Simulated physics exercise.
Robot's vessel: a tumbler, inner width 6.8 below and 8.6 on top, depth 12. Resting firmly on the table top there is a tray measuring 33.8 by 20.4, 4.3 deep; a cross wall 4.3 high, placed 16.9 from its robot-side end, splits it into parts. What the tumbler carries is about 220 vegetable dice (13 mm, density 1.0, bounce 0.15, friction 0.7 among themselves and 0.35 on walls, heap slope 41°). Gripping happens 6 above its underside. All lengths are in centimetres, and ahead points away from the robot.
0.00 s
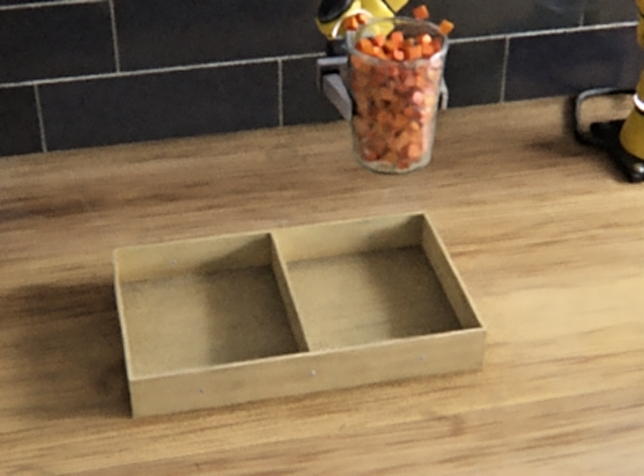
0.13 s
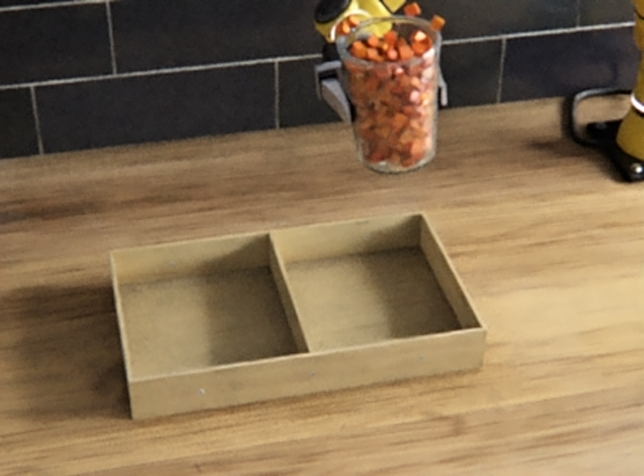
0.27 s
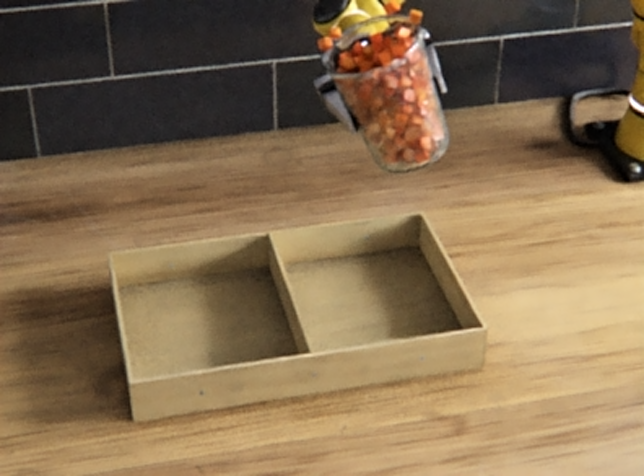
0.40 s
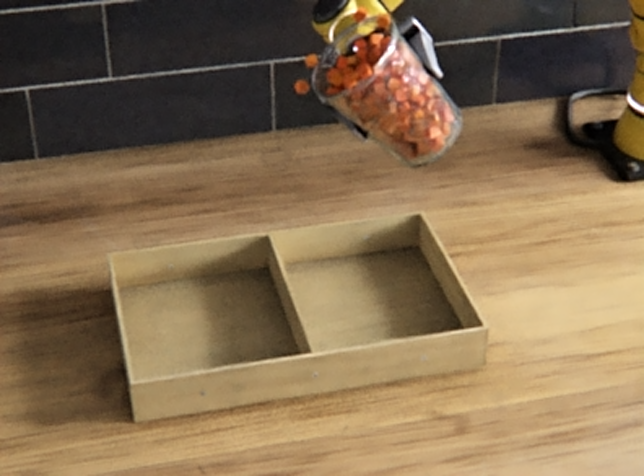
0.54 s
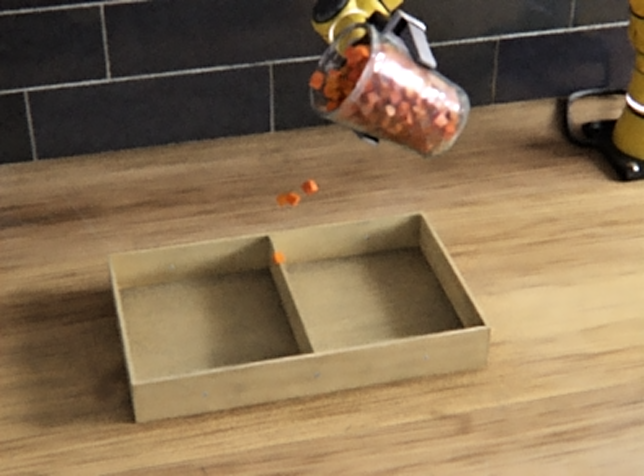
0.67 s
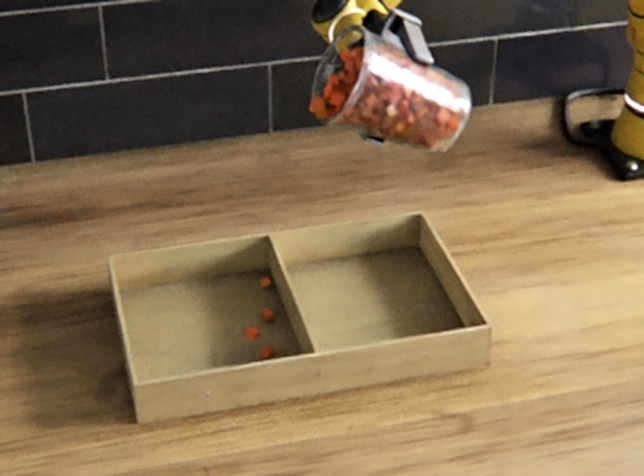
In this clip, a robot gripper holds a clear tumbler heaped with orange vegetable dice above a divided tray on a wooden table and tilts it steadily leftward, as a few dice drop into the tray's left part.
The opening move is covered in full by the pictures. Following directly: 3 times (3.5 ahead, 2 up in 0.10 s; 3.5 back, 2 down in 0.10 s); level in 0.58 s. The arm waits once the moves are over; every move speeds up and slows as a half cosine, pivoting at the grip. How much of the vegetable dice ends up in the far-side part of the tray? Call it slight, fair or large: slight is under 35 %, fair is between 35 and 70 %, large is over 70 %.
I would call it fair, between 35 and 70 %.
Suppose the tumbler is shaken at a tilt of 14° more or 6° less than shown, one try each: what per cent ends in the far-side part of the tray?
About 75 and 40 %.
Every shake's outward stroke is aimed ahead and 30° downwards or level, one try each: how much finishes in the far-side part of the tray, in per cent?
Result: Approx. 15 % and 30 %, one try each.
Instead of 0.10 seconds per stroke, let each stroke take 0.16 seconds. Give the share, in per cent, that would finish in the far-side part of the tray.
That would give around 15 per cent.
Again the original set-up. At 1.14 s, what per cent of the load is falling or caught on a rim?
Reading at that time: Some 12 per cent.
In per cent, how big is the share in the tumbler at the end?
Roughly 45 in a hundred.
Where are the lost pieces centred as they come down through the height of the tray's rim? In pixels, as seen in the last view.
About at (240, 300).
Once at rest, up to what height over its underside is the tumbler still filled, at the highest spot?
Roughly 9.5 centimetres.
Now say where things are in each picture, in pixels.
Tumbler middle at (394, 100), level; upper third of the load around (395, 64), from x 350 to 445, top at y 15; 225 in the tumbler, in the first picture.
Tumbler middle at (393, 100), tilted 6° forward; upper third of the load around (391, 63), from x 340 to 435, top at y 10, in the second picture.
Tumbler middle at (393, 99), tilted 21° forward; upper third of the load around (389, 64), from x 325 to 435, top at y 10, in the third picture.
Tumbler middle at (393, 98), tilted 40° forward; upper third of the load around (382, 70), from x 300 to 445, top at y 15; 223 in the tumbler, 2 in flight or on a rim, in the fourth picture.
Tumbler middle at (394, 97), tilted 55° forward; upper third of the load around (378, 74), from x 280 to 450, top at y 50; 221 in the tumbler, 1 in the far-side part, 3 in flight or on a rim, in the fifth picture.
Tumbler middle at (395, 96), tilted 61° forward; upper third of the load around (382, 76), from x 250 to 455, top at y 50; 221 in the tumbler, 4 in the far-side part, in the sixth picture.
By 1.14 s, tilted 61° forward, highest piece 29 above the table; 128 in the tumbler, 66 in the far-side part, 5 in the robot-side part, 26 in flight or on a rim.
By 1.61 s, tilted 22° forward, highest piece 29 above the table; 110 in the far-side part, 104 in the tumbler, 10 in the robot-side part, 1 in flight or on a rim.
By 2.05 s, level, highest piece 29 above the table; 111 in the far-side part, 104 in the tumbler, 10 in the robot-side part.
By 3.10 s, level, highest piece 29 above the table; 111 in the far-side part, 104 in the tumbler, 10 in the robot-side part.
Final count, 111 in the far-side part, 104 in the tumbler, 10 in the robot-side part. That is 49 % in the far-side part of the tray.
